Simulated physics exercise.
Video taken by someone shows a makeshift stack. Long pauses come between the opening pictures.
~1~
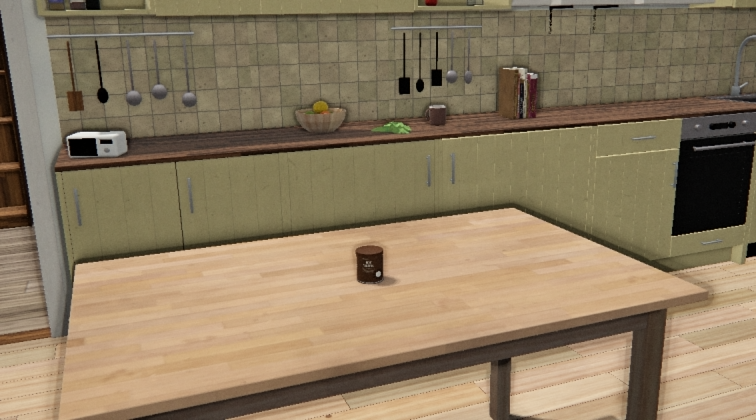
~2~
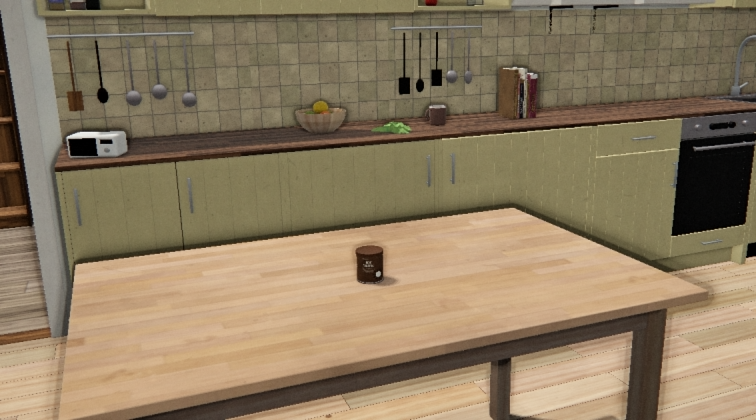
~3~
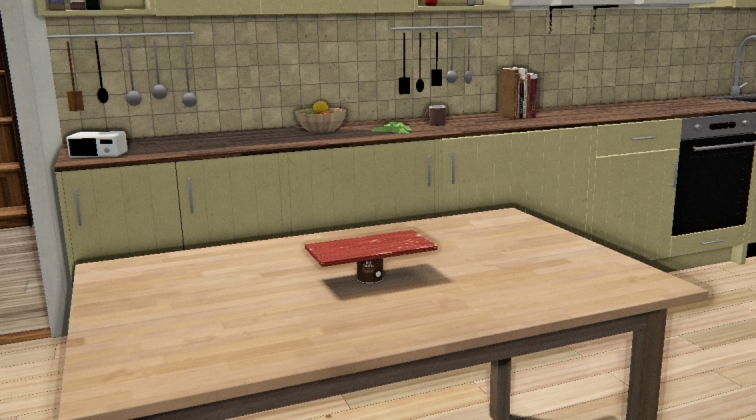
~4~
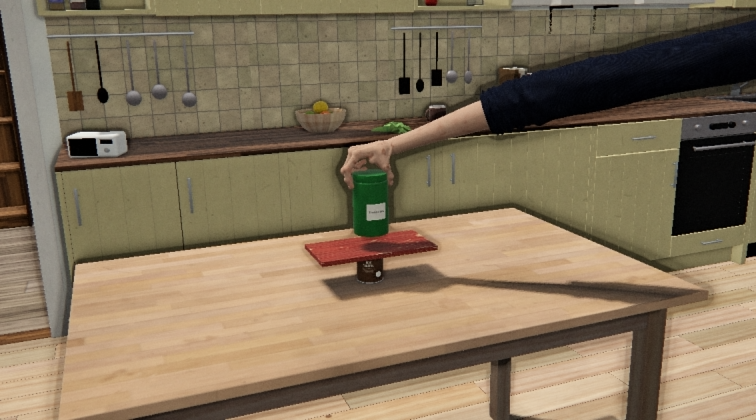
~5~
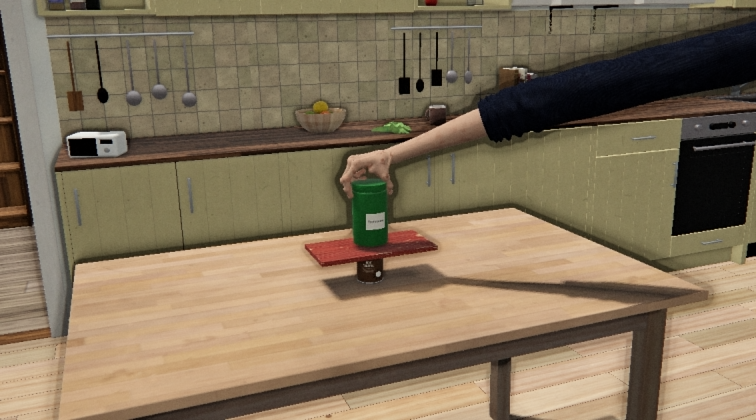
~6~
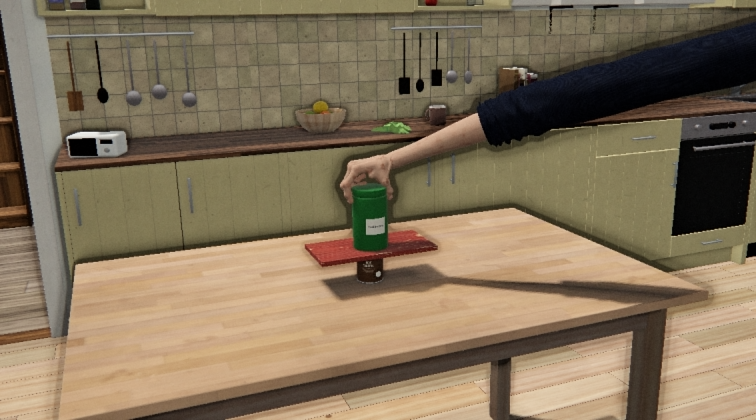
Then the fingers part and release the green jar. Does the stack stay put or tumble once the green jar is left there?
It stays put.
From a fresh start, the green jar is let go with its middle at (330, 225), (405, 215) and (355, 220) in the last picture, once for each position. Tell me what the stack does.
Outcomes in order: Falls, then falls, then stands.
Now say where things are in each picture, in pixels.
The last thing is not in view yet; brown tin (370, 265), in the first picture.
The last thing is not in view yet; brown tin (370, 265), in the second picture.
The last thing is not in view yet; brown tin (370, 265), in the third picture.
Coming down; green jar (371, 203); brown tin (370, 265), in the fourth picture.
Coming down; green jar (370, 212); brown tin (370, 265), in the fifth picture.
In place under the hand; green jar (370, 217); brown tin (370, 265), in the sixth picture.
Then, 0.20 s on from there, no change.
Then, 0.40 s on from there, green jar resting near (370, 217).
In the end, all 3 unmoved. At the end, from the last picture's camera, green jar near (370, 217). The stack holds.
